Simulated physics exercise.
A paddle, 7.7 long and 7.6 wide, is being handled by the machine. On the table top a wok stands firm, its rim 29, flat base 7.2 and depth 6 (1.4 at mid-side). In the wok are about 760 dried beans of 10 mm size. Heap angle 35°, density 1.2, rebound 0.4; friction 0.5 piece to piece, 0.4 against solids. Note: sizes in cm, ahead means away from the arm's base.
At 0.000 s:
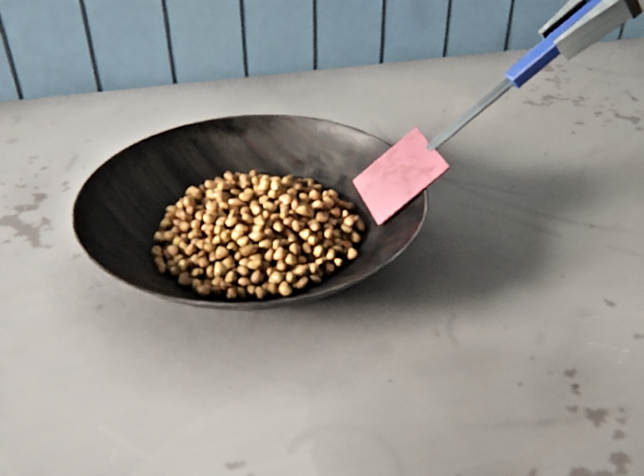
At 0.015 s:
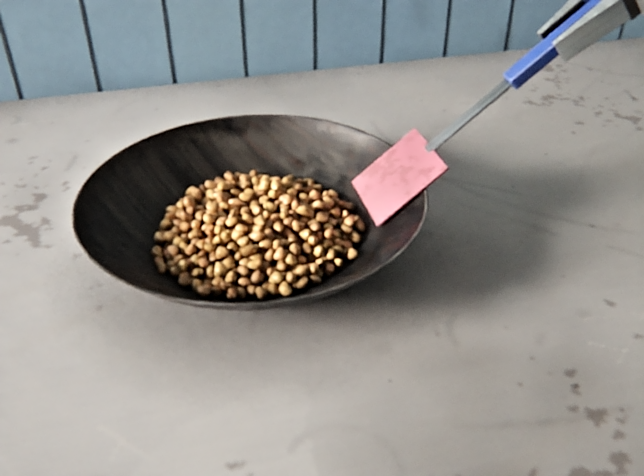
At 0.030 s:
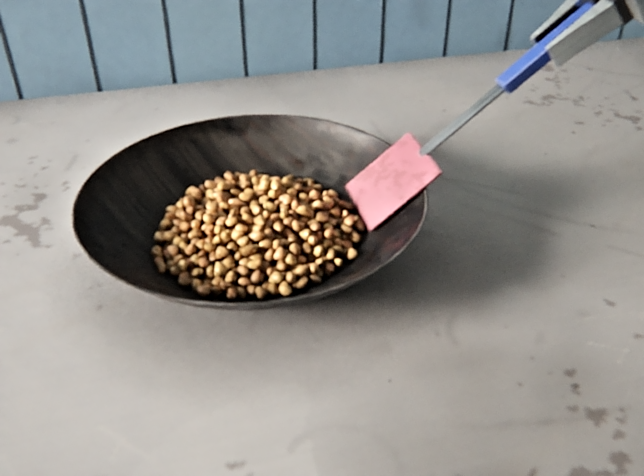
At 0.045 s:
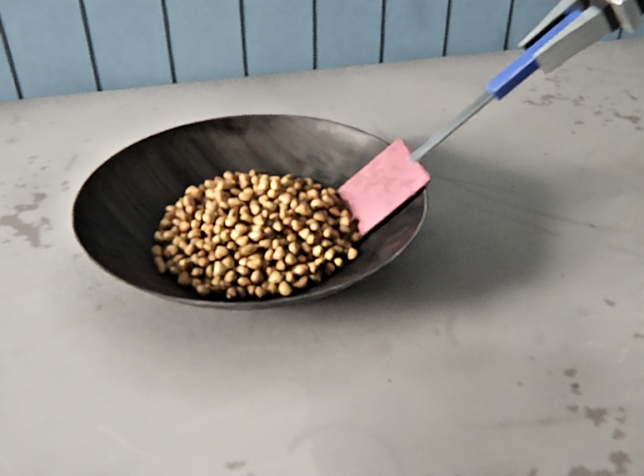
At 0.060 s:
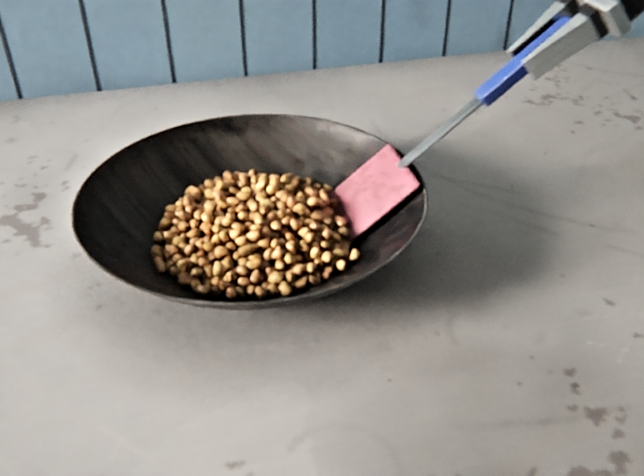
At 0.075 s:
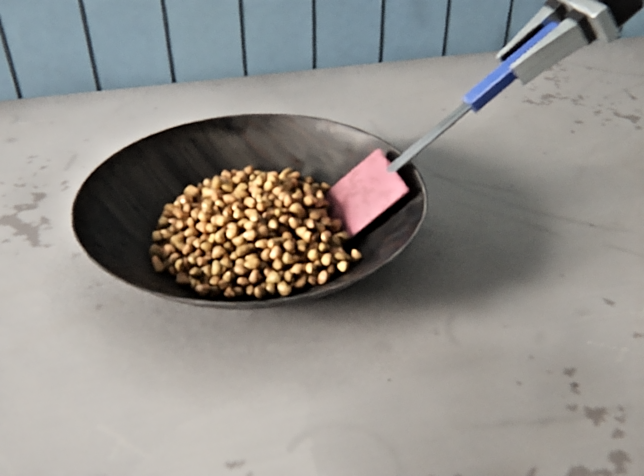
A robotic arm reaches in from the upper right over a grey, stained table top backed by blue vertical panels, seen from a fixed, slightly raised viewpoint. It holds a pink paddle with a grey and blue handle at the right side of a dark wok heaped with tan dried beans. The paddle slides slowly left and slightly down against the heap, nudging the nearest beans a little.
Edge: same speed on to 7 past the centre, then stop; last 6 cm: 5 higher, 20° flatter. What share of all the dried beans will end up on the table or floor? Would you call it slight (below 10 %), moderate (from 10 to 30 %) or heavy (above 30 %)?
I would call it slight.
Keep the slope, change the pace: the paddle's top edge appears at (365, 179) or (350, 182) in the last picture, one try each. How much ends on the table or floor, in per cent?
Respectively, some 20 and 20 per cent.
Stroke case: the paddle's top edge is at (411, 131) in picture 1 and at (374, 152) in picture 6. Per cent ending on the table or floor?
It works out to about 0 %, more or less.
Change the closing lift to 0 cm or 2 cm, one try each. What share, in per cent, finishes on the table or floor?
I'd put it near 5 in a hundred, then near 5 in a hundred.
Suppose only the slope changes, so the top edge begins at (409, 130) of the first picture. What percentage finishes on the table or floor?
I'd estimate close to 5 per cent.
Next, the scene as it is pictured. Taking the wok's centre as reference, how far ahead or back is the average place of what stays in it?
I'd say close to 5.0 cm toward the front.
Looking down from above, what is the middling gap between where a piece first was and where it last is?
About 5 centimetres.
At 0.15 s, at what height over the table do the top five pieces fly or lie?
5 cm or so.
By 0.15 s, sloping 39°, highest piece 5 above the table; 756 in the wok.
By 0.23 s, sloping 31°, highest piece 6 above the table; 756 in the wok.
By 0.47 s, sloping 19°, highest piece 8 above the table; 736 in the wok, 13 on the table or floor, 7 on the blade or in flight.
By 1.52 s, sloping 19°, highest piece 7 above the table; 734 in the wok, 22 on the table or floor.
Final count, 734 in the wok, 22 on the table or floor. That is 3 % on the table or floor.
